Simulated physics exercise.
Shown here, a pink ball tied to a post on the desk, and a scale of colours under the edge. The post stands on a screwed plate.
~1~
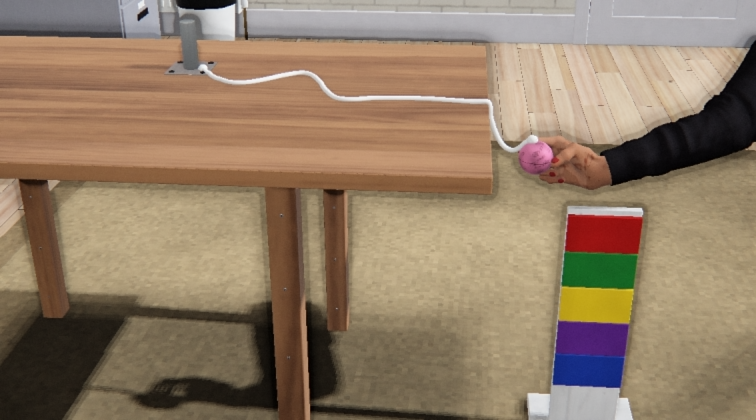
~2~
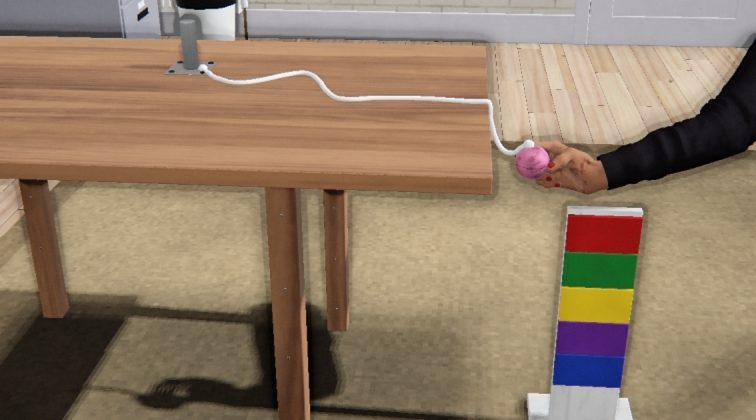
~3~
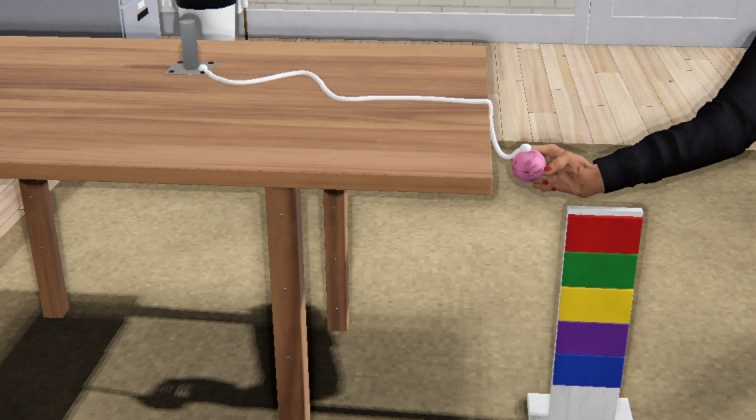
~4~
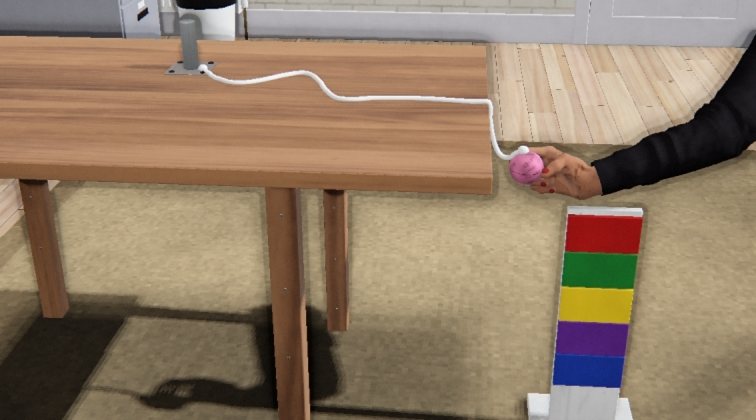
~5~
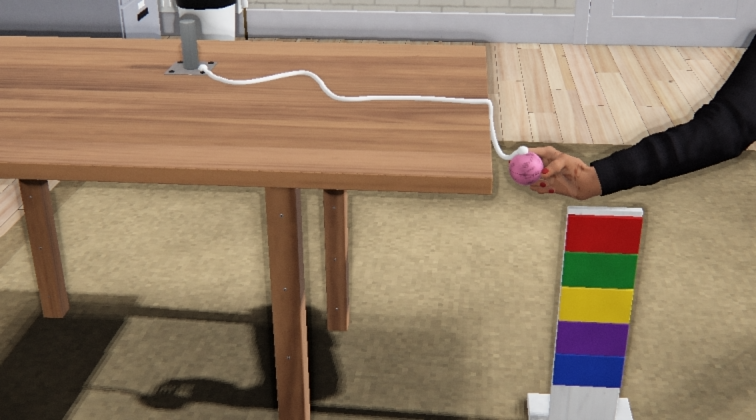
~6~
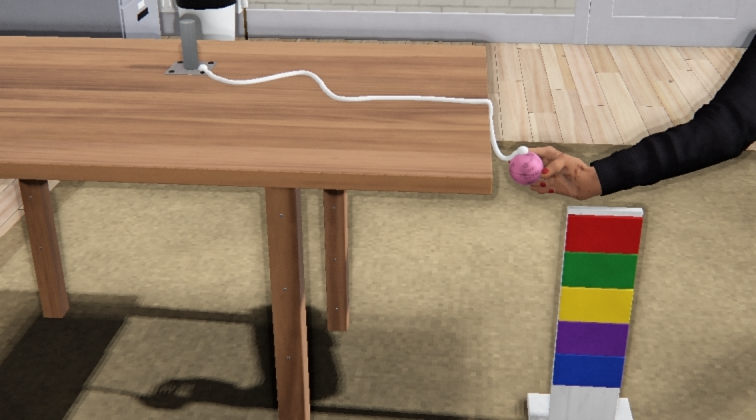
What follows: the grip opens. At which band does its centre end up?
The lead holds its middle at green.
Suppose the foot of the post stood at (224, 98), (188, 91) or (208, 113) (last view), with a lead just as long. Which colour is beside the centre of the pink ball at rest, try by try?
One after the other, purple; yellow; purple.
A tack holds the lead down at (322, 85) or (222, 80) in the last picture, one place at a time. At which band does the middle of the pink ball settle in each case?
It would be red; green.
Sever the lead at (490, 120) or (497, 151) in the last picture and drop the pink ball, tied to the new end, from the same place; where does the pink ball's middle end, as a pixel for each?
Near (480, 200) and (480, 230).
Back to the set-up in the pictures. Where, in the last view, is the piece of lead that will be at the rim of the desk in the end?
It lies at about (413, 99).
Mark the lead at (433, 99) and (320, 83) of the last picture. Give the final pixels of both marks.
They go to (489, 120) and to (366, 84).
A little later, ball near (488, 250); level with green.
Next, ball near (481, 251); level with green.
When it is over, ball near (483, 257); level with green. At green.
